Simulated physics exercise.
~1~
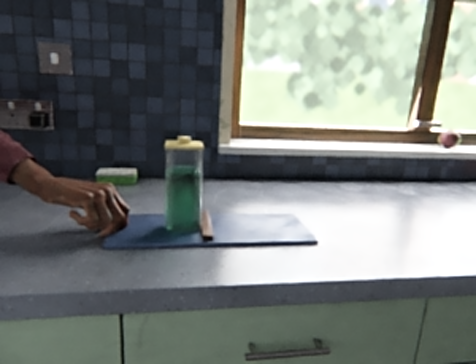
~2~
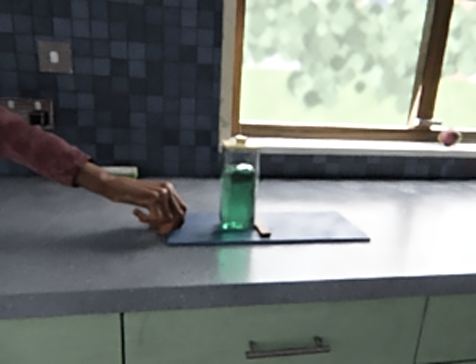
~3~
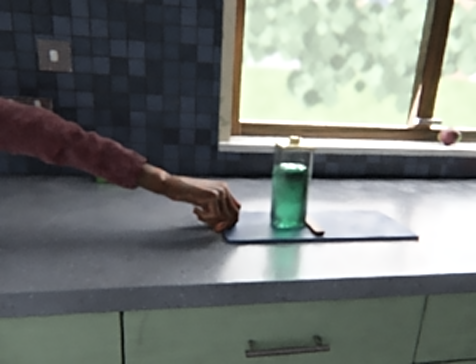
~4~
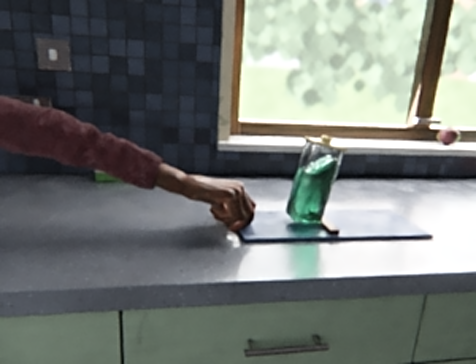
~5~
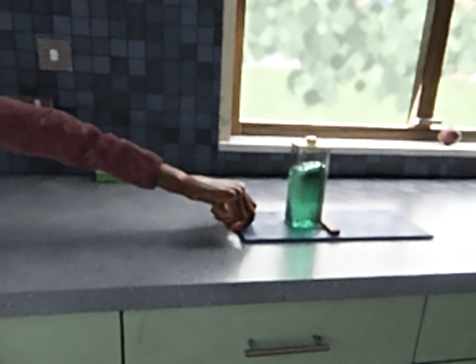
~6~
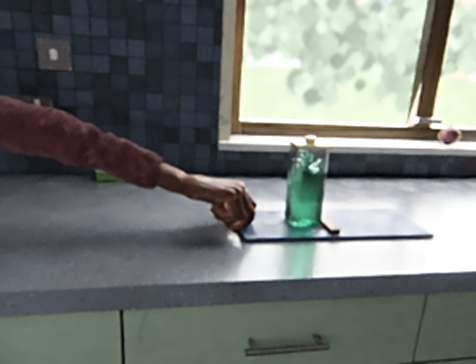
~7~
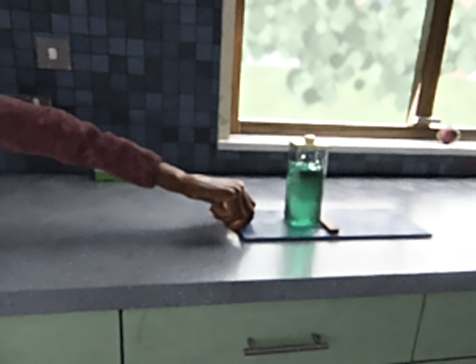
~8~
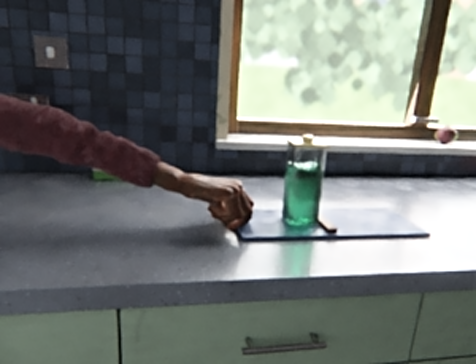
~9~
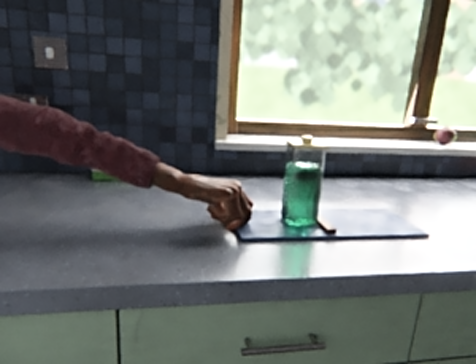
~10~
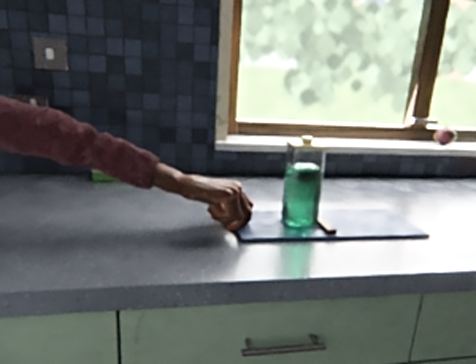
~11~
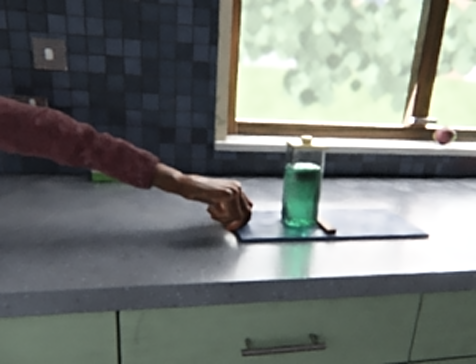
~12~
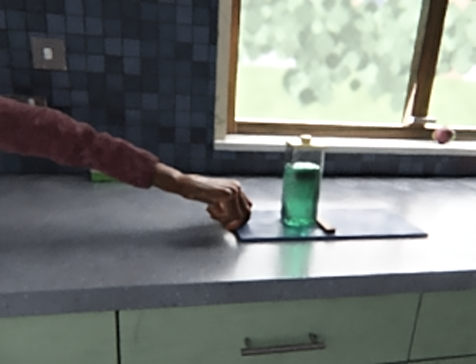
On a kitchen counter, a hand slides a board right; its green-filled canister tilts, then settles upright.
